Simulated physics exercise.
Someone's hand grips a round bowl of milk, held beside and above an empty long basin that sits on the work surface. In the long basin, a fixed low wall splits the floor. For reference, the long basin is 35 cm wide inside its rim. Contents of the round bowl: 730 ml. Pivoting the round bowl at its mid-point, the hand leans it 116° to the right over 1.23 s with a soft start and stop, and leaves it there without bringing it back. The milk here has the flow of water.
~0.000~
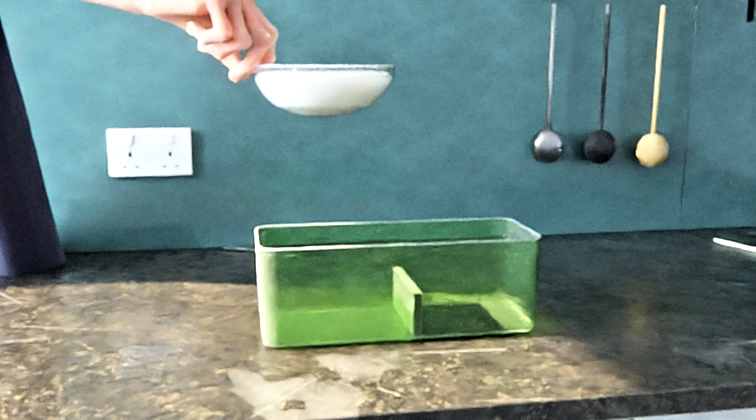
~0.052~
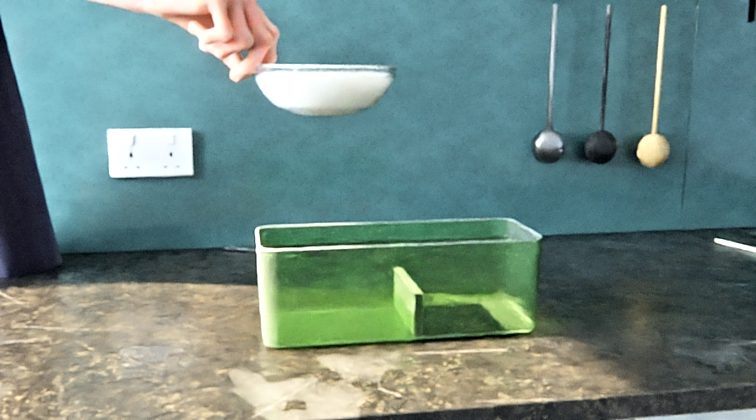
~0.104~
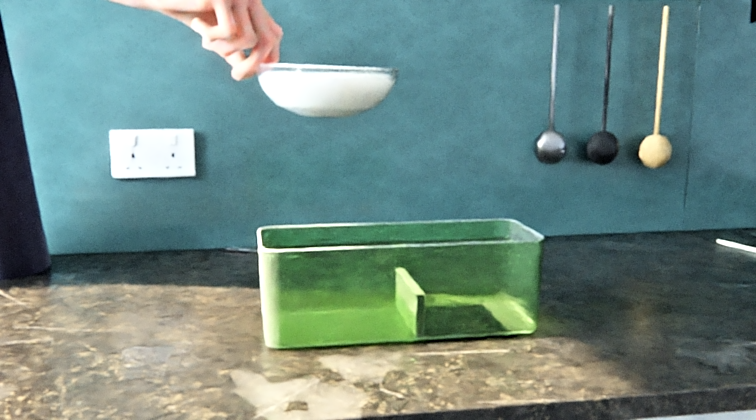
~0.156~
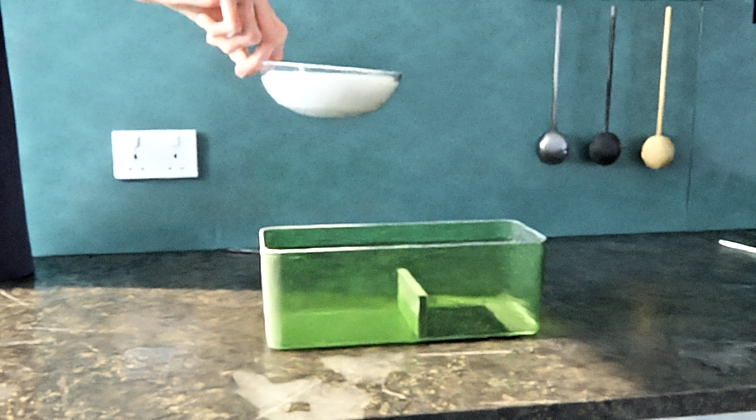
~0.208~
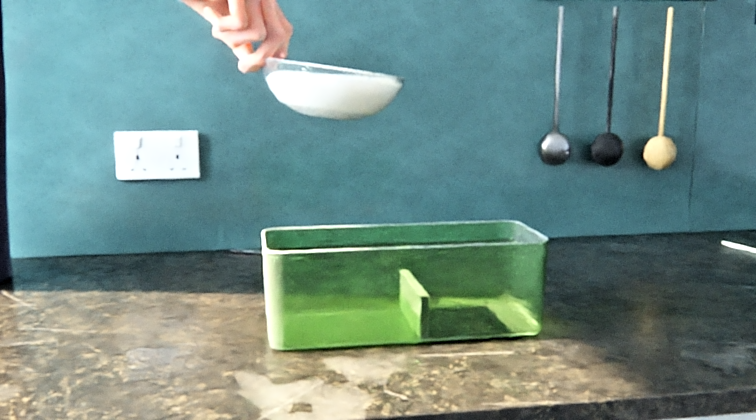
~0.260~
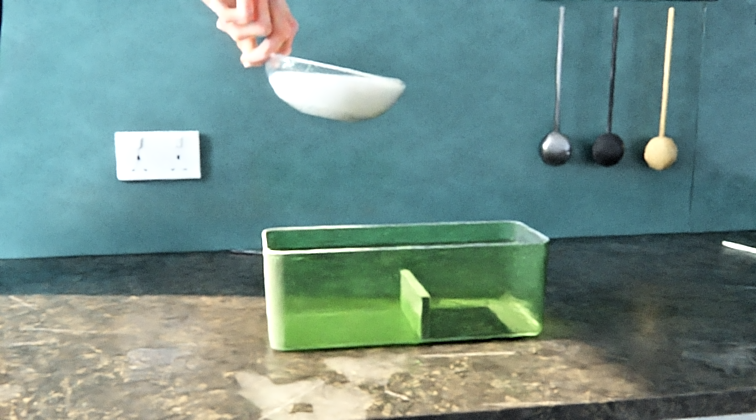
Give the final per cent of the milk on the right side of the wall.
The right side ends with about 81 per cent.
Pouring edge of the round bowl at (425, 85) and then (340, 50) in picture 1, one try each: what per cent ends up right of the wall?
Try 1: Approx. 90 %; try 2: Approx. 45 %.
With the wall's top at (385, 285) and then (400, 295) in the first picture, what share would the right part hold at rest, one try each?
Try 1: 90 %; try 2: 80 %.
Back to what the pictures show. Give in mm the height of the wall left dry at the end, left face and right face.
Looks like roughly 52 mm on the left and roughly 26 mm on the right.
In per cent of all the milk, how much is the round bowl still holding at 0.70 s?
Some 16 % of it is still there.
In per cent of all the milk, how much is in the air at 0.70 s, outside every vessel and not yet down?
It comes to roughly 48 per cent.
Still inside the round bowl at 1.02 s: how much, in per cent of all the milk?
Roughly 0 per cent.
Then, 0.70 s in, the tilt is 71° and 16 per cent is still to pour, 1 is left of the wall and 33 right of it.
Then, 1.02 s in, the tilt is 108° and 0 per cent is still to pour, 13 is left of the wall and 81 right of it.
Then, 1.36 s in, the tilt is 116° and 0 per cent is still to pour, 14 is left of the wall and 81 right of it.
Then, 1.73 s in, the tilt is 116° and 0 per cent is still to pour, 14 is left of the wall and 81 right of it.
Finally, 14 per cent lies left of the wall, 81 right of it and 6 outside.
